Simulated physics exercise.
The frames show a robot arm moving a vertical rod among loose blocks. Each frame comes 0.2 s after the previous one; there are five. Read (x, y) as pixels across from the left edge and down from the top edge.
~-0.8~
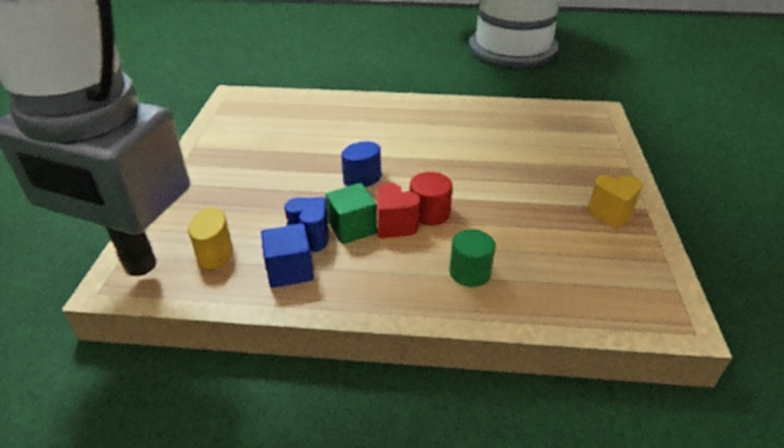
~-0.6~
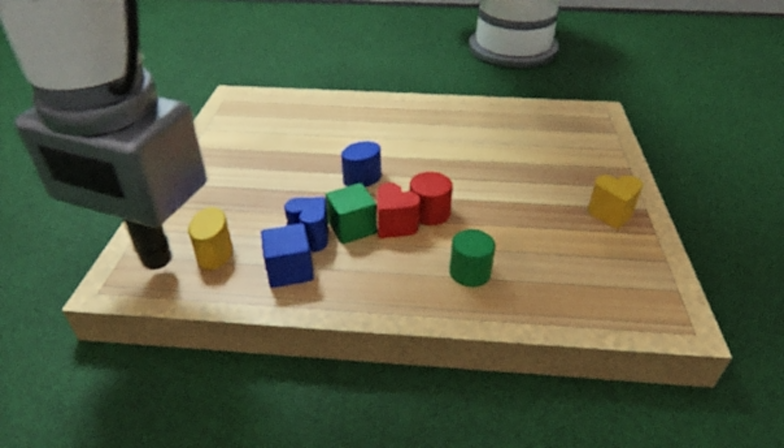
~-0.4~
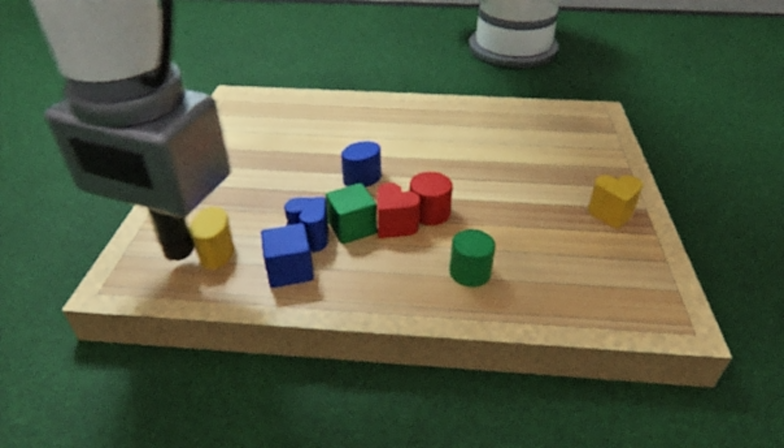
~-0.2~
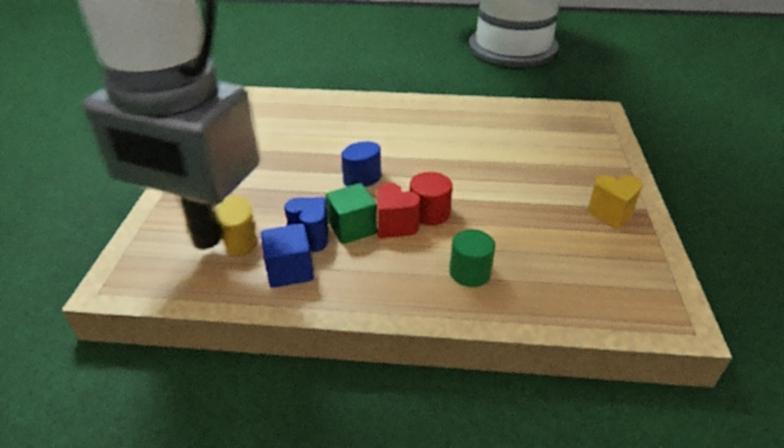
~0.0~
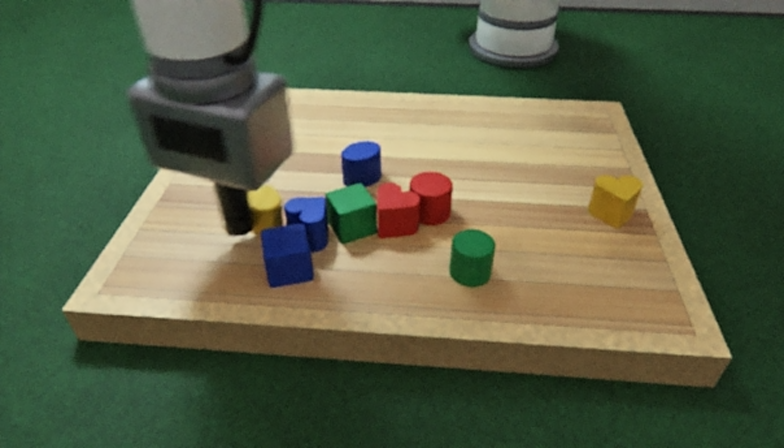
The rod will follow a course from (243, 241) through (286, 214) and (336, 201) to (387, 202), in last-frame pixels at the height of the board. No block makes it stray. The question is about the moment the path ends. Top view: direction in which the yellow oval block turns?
Against the clock.
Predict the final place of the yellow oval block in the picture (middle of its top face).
My best guess is (323, 157).
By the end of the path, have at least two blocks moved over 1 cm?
I'd say no.
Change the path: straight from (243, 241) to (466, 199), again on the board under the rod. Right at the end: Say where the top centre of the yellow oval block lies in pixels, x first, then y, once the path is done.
At the end it should sit near (287, 183).
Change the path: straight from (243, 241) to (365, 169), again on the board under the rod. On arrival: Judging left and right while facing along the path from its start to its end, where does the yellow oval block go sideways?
Picture yourself facing from the start of the path to its end: The yellow oval block moves off to your left.
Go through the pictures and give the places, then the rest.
Rod's lower end (141, 267); yellow oval block (207, 222); blue oval block (361, 149); red heart (395, 196), in the first frame.
Rod (157, 261); blocks still, in the second frame.
Rod (180, 252); blocks still, in the third frame.
Rod (207, 241); yellow oval block (234, 209), in the fourth frame.
Rod (240, 228); yellow oval block (262, 195); blue oval block (361, 149); red heart (395, 196), in the fifth frame.
What follows on the original path. One third of the way, rod (284, 202); yellow oval block (301, 170), turned 15° anticlockwise.
Two thirds of the way, rod (336, 189); yellow oval block (323, 157), turned 65° anticlockwise; blue oval block (365, 147).
At the end, rod (387, 190); yellow oval block (323, 157), turned 65° anticlockwise; blue oval block (365, 147); red heart still.
